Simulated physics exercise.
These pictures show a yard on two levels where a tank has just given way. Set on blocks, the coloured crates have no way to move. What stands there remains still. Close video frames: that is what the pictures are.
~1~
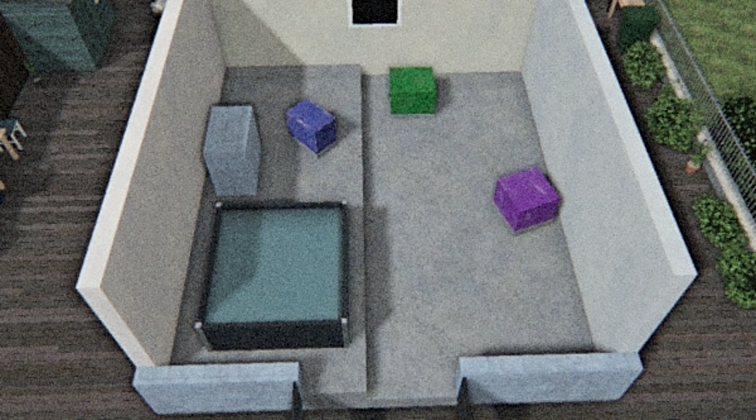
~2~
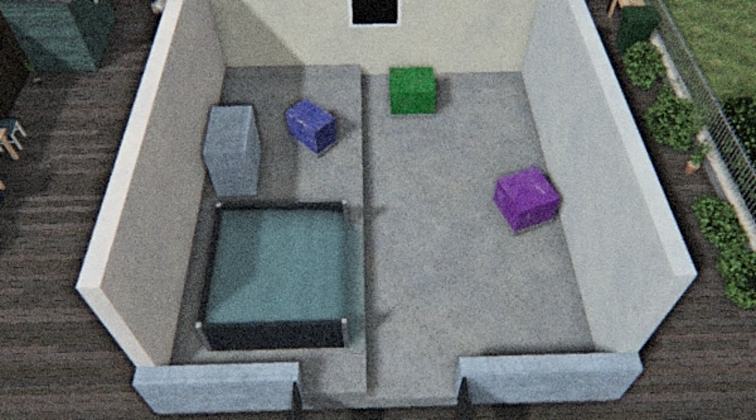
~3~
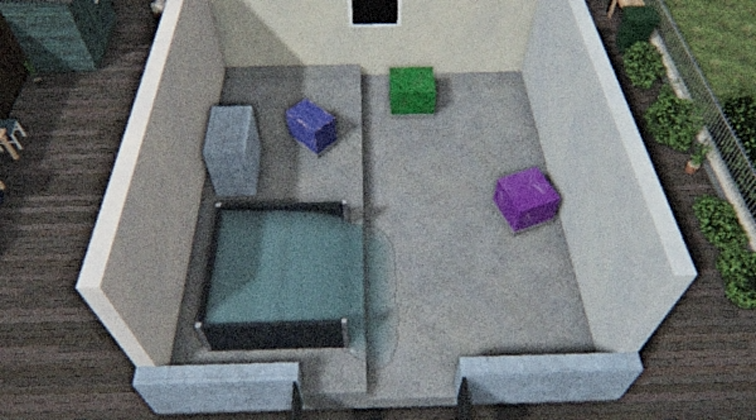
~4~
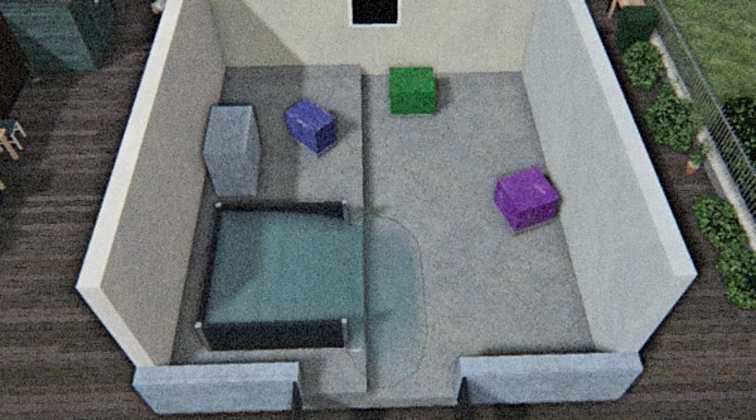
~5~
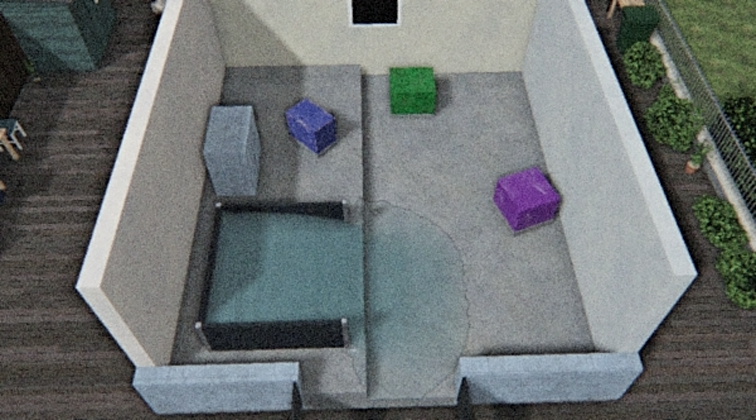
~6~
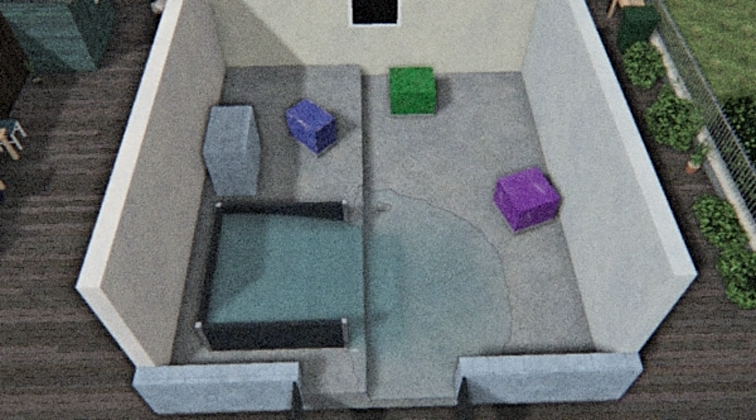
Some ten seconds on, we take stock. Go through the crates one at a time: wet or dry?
In order: The purple crate ends up wet, the blue crate ends up dry, the green crate ends up wet.
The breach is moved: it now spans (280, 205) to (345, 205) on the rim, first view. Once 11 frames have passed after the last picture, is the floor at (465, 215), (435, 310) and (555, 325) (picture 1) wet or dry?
First spot unwetted, second unwetted, third unwetted.
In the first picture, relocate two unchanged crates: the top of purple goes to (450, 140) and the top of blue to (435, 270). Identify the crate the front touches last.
The green-painted one.
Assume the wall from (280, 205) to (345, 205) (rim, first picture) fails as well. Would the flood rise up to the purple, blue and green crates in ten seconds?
Result - purple one is hit by the flood; blue one is hit by the flood; green one is hit by the flood.
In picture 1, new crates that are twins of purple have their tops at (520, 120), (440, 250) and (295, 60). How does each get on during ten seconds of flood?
In order, the crates: One gets flooded, two gets flooded, three stays clear.
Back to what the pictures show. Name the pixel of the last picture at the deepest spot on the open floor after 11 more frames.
At about (570, 376).
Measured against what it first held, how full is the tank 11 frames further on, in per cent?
Close to 30 %.
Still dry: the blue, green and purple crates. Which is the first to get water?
The crate marked purple.
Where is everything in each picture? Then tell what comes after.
The water tank at (278, 263) is whole and still, in the first picture.
The front is at (353, 350), out from the gap at (344, 276), in the second picture.
The front is at a hidden place, out from the gap at (344, 277), in the third picture.
Water pours out at (344, 278) and has run to a hidden place, in the fourth picture.
Water pours out at (344, 278) and has run to a hidden place, in the fifth picture.
Water pours out at (344, 279) and has run to (504, 289), in the sixth picture.
A moment on, water covers 35 % of the floor; the purple crate water round its plinth, the blue crate not reached, the green crate not reached.
Next, water covers 40 % of the floor; the purple crate water round its plinth, the blue crate not reached, the green crate not reached.
Then, water covers 50 % of the floor; the purple crate water round its plinth, the blue crate not reached, the green crate water round its plinth.
Later, water covers 60 % of the floor; the purple crate water round its plinth, the blue crate not reached, the green crate water round its plinth.
In the end, water covers 60 % of the floor; the purple crate was topped, the blue crate stayed above the water, the green crate was topped.
